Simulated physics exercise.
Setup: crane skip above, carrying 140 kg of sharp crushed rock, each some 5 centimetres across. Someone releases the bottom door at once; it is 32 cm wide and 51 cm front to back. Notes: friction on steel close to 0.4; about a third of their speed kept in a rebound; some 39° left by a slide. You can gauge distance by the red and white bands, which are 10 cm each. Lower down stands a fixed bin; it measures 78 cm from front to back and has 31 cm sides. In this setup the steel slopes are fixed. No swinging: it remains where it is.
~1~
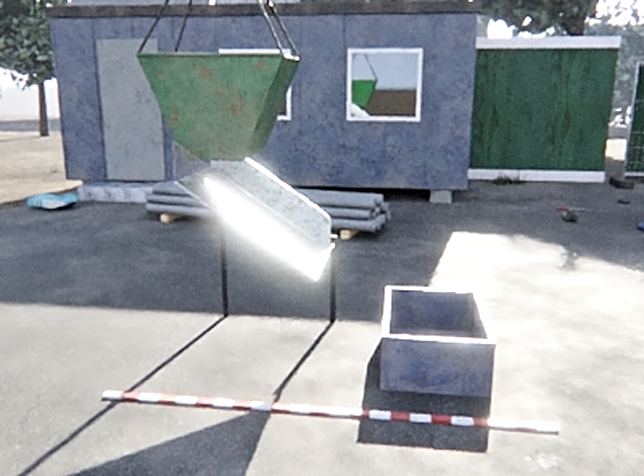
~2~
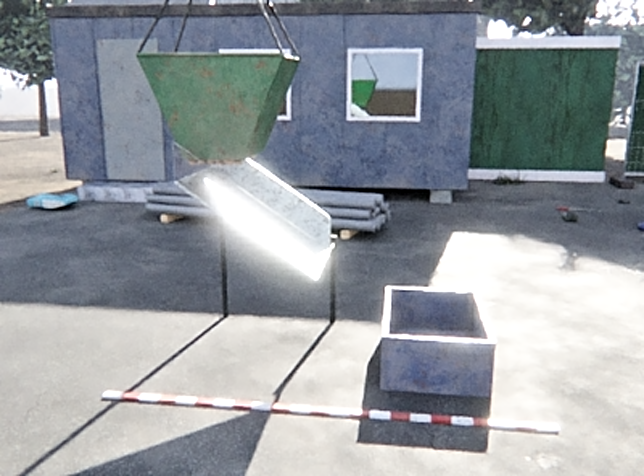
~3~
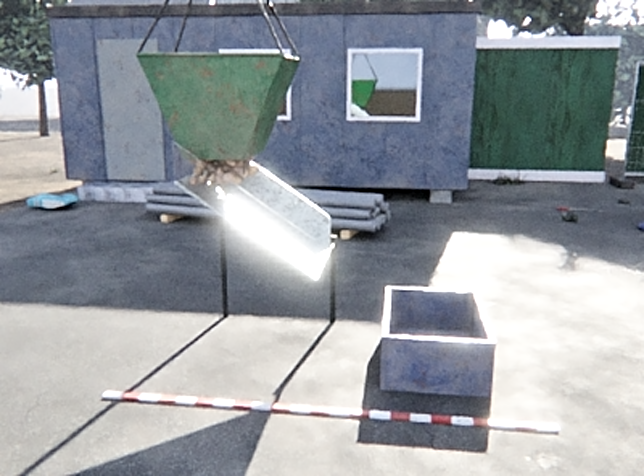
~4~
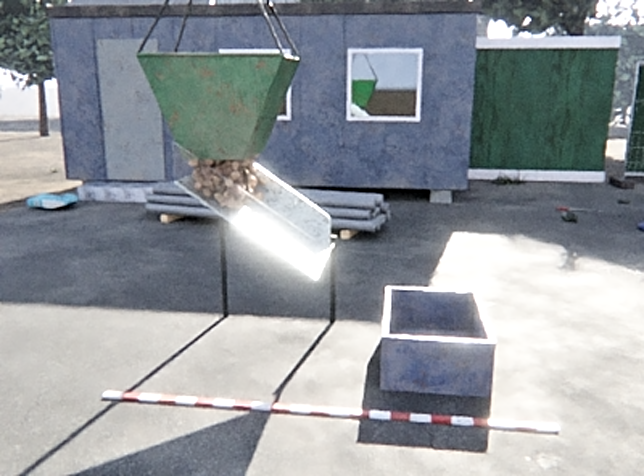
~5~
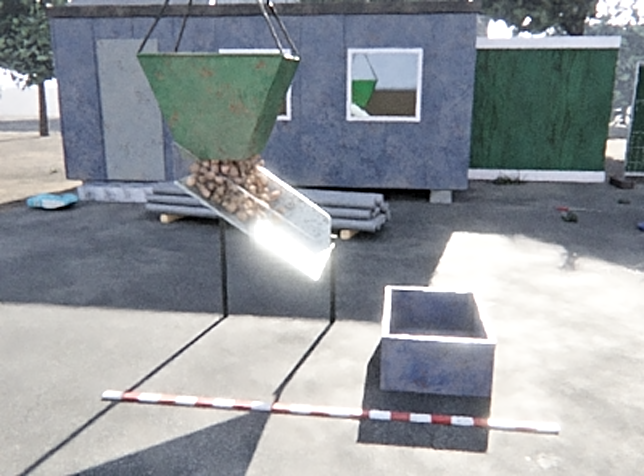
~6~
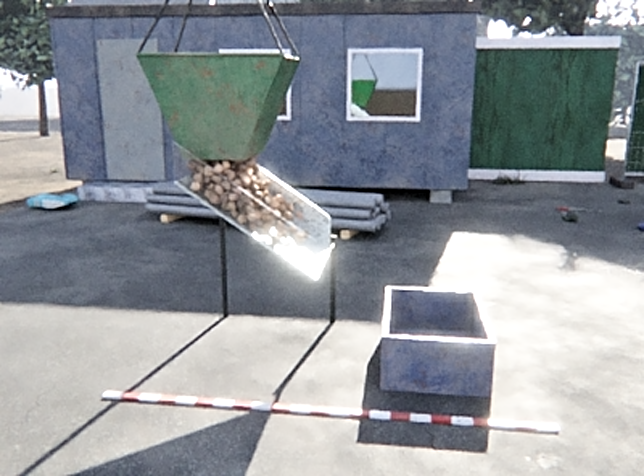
Brown stones emerging from the bottom of a suspended green skip and sliding down a clear sloping chute toward the lower right.
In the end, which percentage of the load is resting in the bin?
Some 8 per cent of the load ends in the bin.
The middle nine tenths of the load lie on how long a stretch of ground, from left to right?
It covers roughly 70 centimetres from left to right.
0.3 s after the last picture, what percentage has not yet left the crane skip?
Close to 25 per cent of the load.
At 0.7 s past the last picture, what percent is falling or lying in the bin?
Share: Around 0 %.
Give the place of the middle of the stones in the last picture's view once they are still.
Their centre ends up around (360, 344).
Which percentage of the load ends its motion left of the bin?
Approximately 90 in a hundred, give or take.
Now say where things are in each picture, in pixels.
In the first picture, the outlet is at (213, 150); nothing has dropped yet.
In the second picture, the outlet is at (213, 150); 5 % is out.
In the third picture, the outlet is at (213, 150); 12 % is out, the lowest stones still above the rim at (227, 179), 105 cm up.
In the fourth picture, the outlet is at (213, 150); 23 % is out, the lowest stones still above the rim at (248, 199), 94 cm up.
In the fifth picture, the outlet is at (213, 150); 35 % is out, the lowest stones still above the rim at (272, 213), 85 cm up.
In the sixth picture, the outlet is at (213, 150); 45 % is out, the lowest stones still above the rim at (291, 236), 74 cm up.
Then, 0.3 s after the last picture, 25 % in the crane skip, 63 % on the steel, 12 % falling or lying left of the bin; the stones farthest right are at (380, 314).
Then, 0.7 s after the last picture, 0 % in the crane skip, 53 % on the steel, 46 % falling or lying left of the bin, 1 % falling or lying in the bin; the stones farthest right are at (430, 335).
Then, 1.3 s after the last picture, 0 % in the crane skip, 9 % on the steel, 84 % falling or lying left of the bin, 7 % falling or lying in the bin; the stones farthest right are at (472, 348).
Then, 2.2 s after the last picture, 0 % in the crane skip, 90 % falling or lying left of the bin, 8 % falling or lying in the bin, 2 % falling or lying beside or right of the bin; the stones farthest right are at (474, 352).
Then, 4.1 s after the last picture, 0 % in the crane skip, 90 % left of the bin, 8 % in the bin, 2 % beside or right of the bin; the stones farthest right are at (474, 352).
